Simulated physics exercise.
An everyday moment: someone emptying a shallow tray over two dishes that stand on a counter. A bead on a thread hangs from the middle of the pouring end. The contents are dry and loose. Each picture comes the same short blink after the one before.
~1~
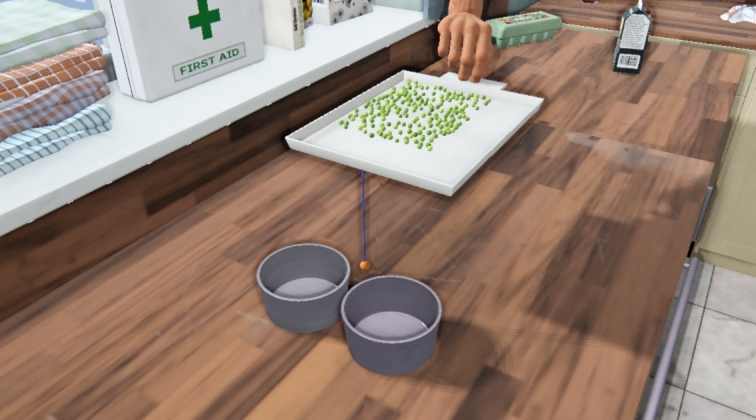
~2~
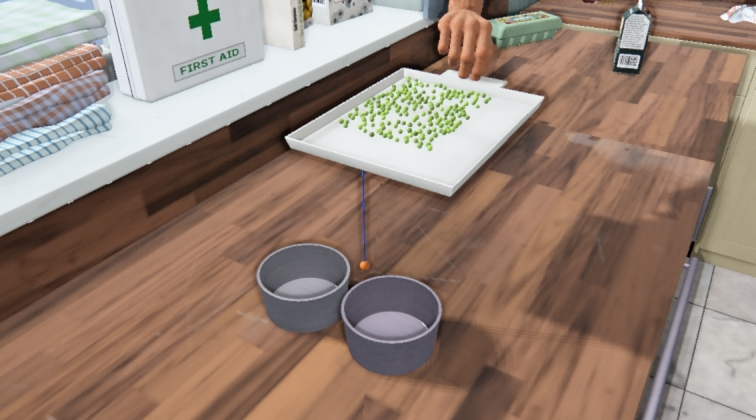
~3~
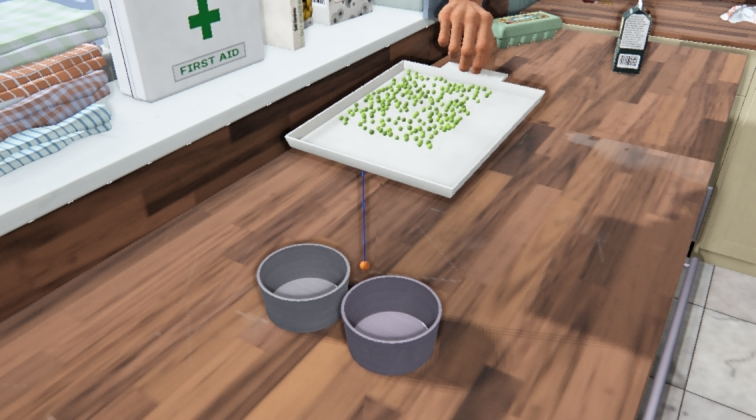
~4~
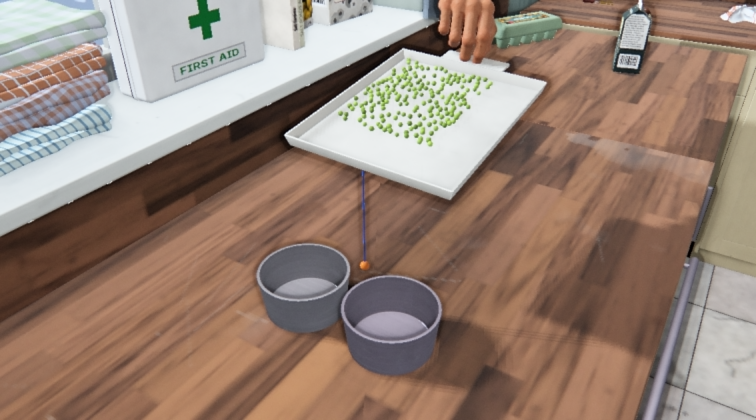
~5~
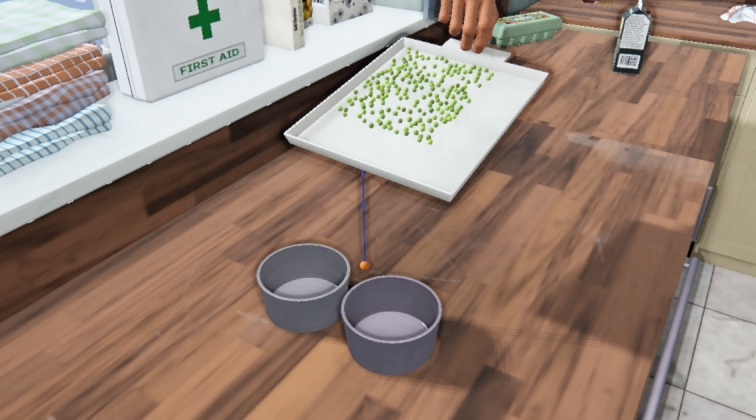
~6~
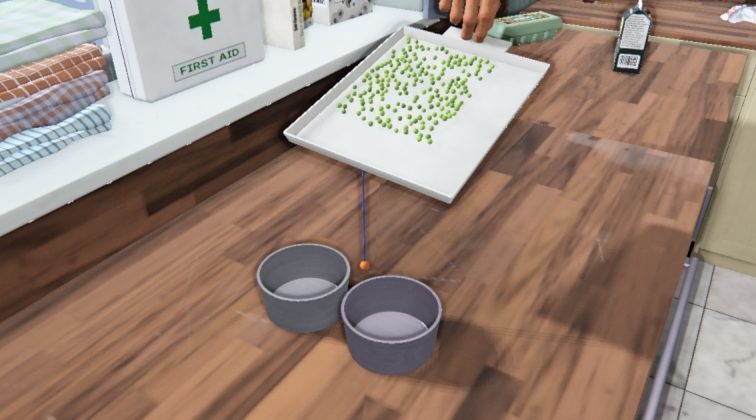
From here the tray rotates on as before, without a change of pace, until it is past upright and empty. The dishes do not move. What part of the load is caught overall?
They take more than half between them.
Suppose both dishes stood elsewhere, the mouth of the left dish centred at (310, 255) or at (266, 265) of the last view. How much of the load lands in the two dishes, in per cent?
In turn 50 and 10 in a hundred.
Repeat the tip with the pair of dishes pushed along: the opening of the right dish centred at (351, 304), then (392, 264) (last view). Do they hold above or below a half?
The first try: Under half. The second: Less than half.
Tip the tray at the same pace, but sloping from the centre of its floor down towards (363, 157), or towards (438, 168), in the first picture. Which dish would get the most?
One: The dish on the left. Two: The right one.
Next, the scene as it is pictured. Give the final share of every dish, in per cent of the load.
Left dish: 0 %, right dish: 60 %.
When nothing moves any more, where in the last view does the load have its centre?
At about (405, 344).
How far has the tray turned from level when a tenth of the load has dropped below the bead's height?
Near 55 degrees.
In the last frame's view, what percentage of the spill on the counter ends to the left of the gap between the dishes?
Close to 10 per cent.
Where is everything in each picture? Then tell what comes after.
In the first frame, corners of the pouring end near (290, 137) and (451, 184), level; middle of the load near (414, 110), dried peas; left dish near (276, 310); right dish near (365, 351); bead on its thread near (365, 266).
In the second frame, corners of the pouring end near (290, 137) and (451, 184), level; middle of the load near (414, 109).
In the third frame, corners of the pouring end near (290, 136) and (451, 186), tipped barely, lowest at the right corner; middle of the load near (414, 104).
In the fourth frame, corners of the pouring end near (289, 134) and (450, 189), tipped a little, lowest at the right corner; middle of the load near (415, 97).
In the fifth frame, corners of the pouring end near (289, 133) and (450, 191), tipped a little, lowest at the right corner; middle of the load near (415, 90).
In the sixth frame, corners of the pouring end near (288, 132) and (450, 193), tipped a little, lowest at the right corner; middle of the load near (414, 84); left dish near (276, 310); right dish near (365, 351).
Shortly afterwards, tray tipped steeply; near two thirds on the tray; a little in the right dish; a little outside both; a little in the air.
Next, tray tipped right over; near a quarter on the tray; near a third in the right dish; near a quarter outside both; near a quarter in the air.
Some moments later, tray tipped past a quarter turn; near two thirds in the right dish; near a third outside both.
In the end, tray tipped past a quarter turn; near two thirds in the right dish; none at all in the left dish; near a third outside both.
